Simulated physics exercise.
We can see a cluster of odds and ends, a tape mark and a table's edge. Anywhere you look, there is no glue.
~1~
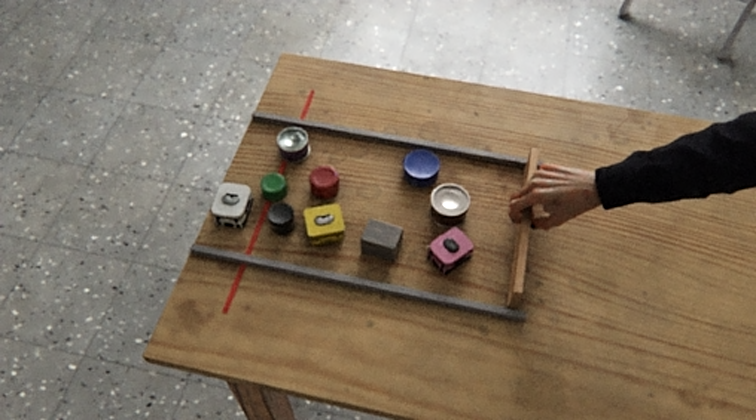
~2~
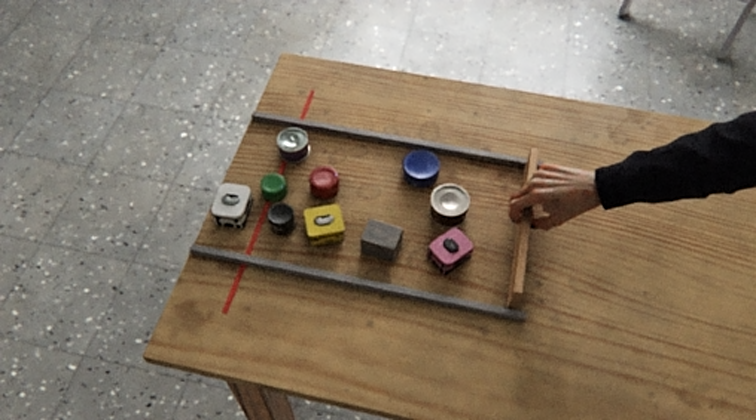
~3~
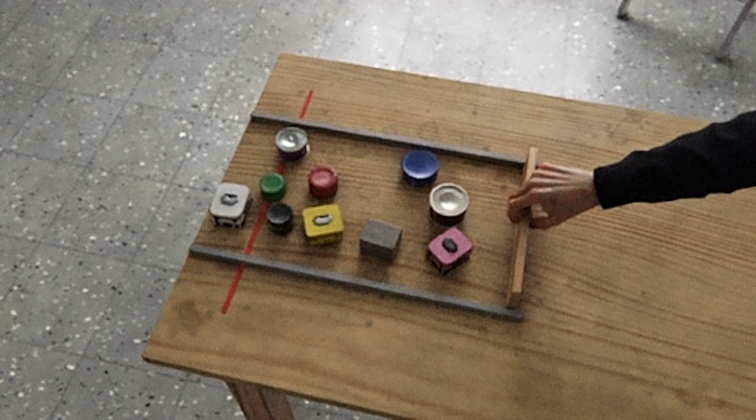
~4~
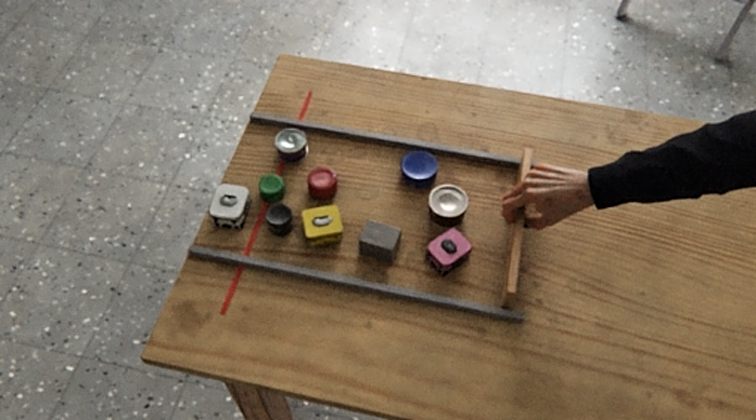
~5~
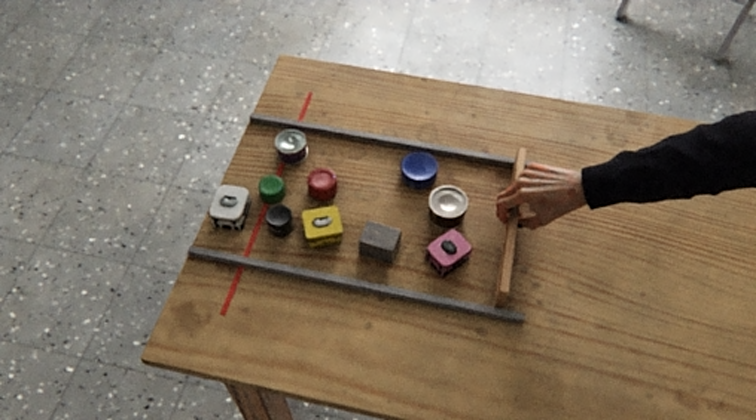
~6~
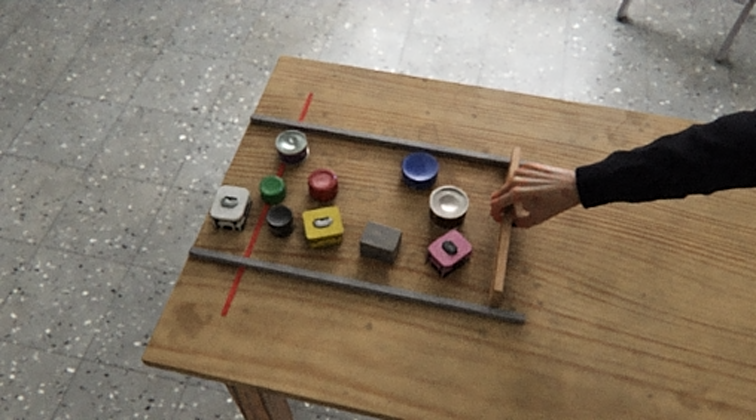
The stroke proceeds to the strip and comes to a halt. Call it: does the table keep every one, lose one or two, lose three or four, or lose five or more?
It loses three or four.
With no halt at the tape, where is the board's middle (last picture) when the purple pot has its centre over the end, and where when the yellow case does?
Approx. (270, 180) / approx. (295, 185) for the other.
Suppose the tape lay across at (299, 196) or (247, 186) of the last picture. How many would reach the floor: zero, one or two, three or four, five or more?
Going place by place, the count is just one or two; more than four.
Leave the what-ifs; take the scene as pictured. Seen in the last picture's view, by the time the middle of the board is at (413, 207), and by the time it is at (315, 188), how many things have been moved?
It comes to 5 for the first spot, 10 for the other.
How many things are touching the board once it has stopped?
Number in contact with it: 3.
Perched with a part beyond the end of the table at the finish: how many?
The total comes out at 3.
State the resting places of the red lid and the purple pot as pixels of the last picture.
You'll find the red lid at roughly (232, 162) and the purple pot at roughly (239, 139).
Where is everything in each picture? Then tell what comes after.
White case (233, 206); green lid (274, 188); purple pot (293, 145); board (524, 225); tape (274, 188), in the first frame.
Green lid (274, 188); red lid (324, 182), in the second frame.
Purple pot (292, 145); board (523, 225), in the third frame.
White case (231, 206); brown tin (447, 207), in the fourth frame.
Green lid (272, 189); black tub (280, 221), in the fifth frame.
White case (232, 208); green lid (273, 190); purple pot (292, 148); board (506, 224); tape (273, 191), in the sixth frame.
Soon after, none off yet; white case at rest near (232, 208); green lid at rest near (273, 190); purple pot at rest near (292, 148).
After that, none off yet; white case tilting a little near (198, 202); green lid moving near (269, 187); purple pot at rest near (292, 148).
In the end, the number that fall off is three or four; gone, yellow case, black tub, green lid and white case.
